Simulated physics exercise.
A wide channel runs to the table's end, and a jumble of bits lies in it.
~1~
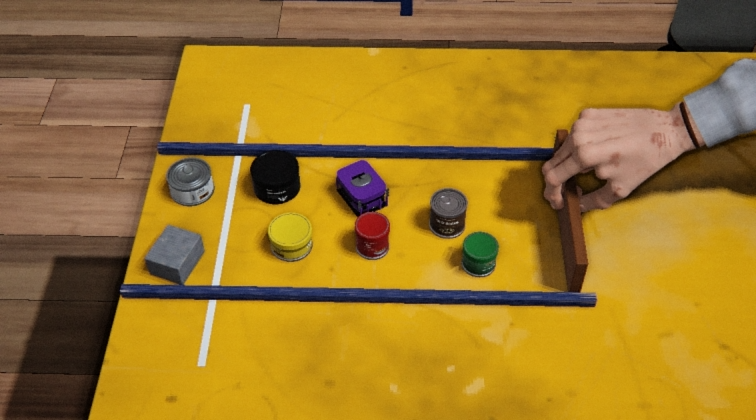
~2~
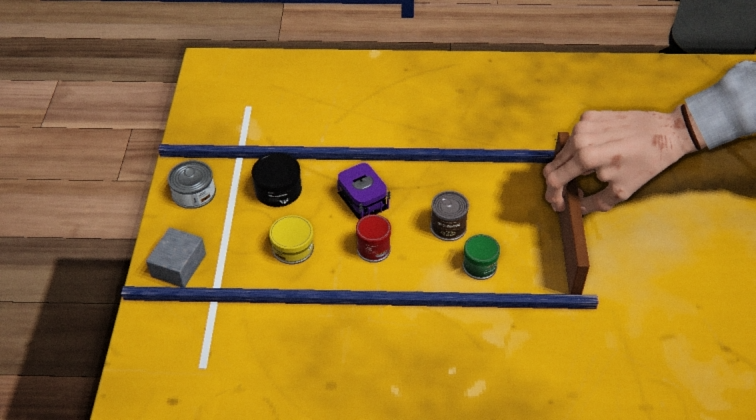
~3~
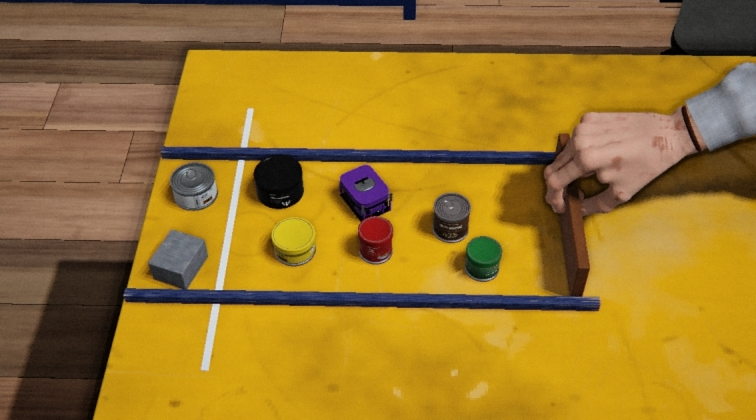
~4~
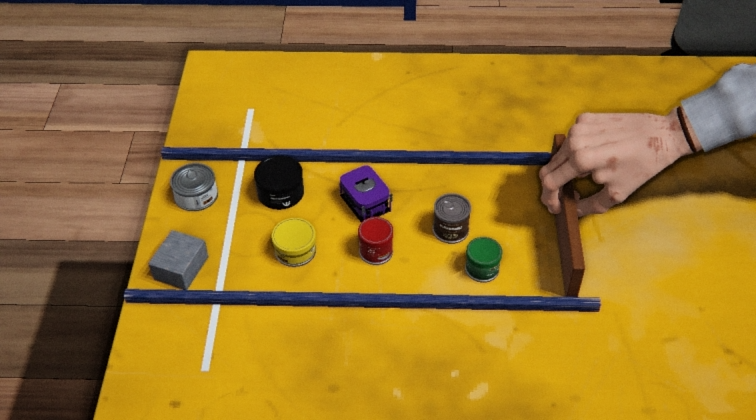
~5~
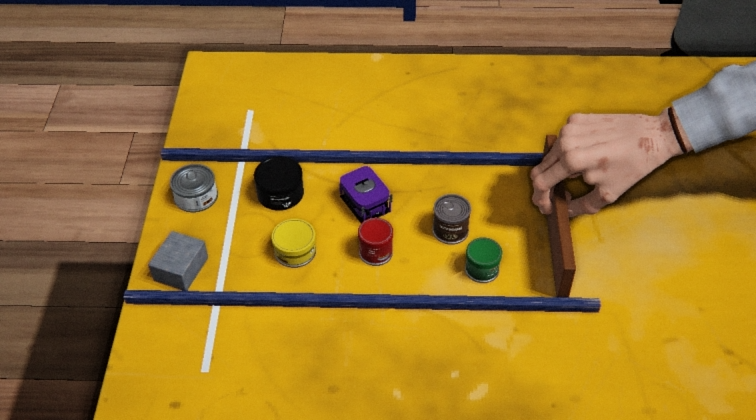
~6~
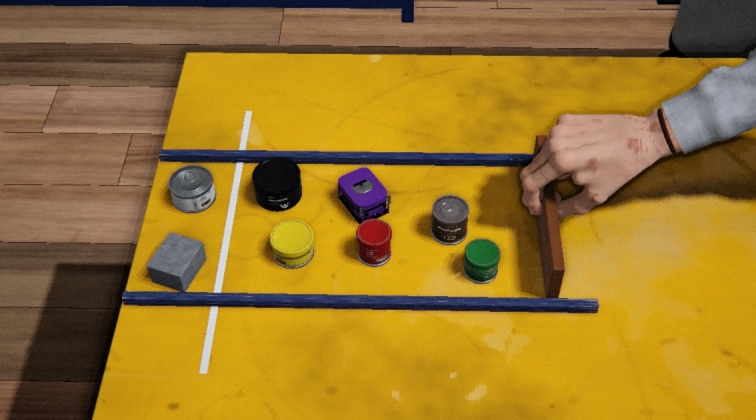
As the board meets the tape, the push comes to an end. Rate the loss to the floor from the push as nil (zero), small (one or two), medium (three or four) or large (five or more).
The loss is small.
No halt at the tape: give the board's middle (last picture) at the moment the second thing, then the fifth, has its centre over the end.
I'd put the first at about (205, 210) and the next at about (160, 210).
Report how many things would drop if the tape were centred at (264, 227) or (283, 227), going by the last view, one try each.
It would be 0 and 0.
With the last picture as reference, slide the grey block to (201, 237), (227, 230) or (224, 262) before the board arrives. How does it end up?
In that order, it remains up; stays on; survives.
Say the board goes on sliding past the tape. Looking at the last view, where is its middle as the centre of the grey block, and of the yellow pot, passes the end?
The middle would be close to (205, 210) and then close to (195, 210).
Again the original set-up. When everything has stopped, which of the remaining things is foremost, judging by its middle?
It's the grey block that is foremost.
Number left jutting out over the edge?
The number is 1.
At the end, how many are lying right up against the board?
The count in contact is 4.
Soon after, none off yet; white tin at rest near (193, 189); grey block at rest near (177, 262); black tub at rest near (278, 185).
Then, none off yet; white tin moved a little near (174, 190); grey block moving near (168, 264); black tub moved about its own width near (220, 184).
At rest, the number that fall off is one or two; fallen, white tin.
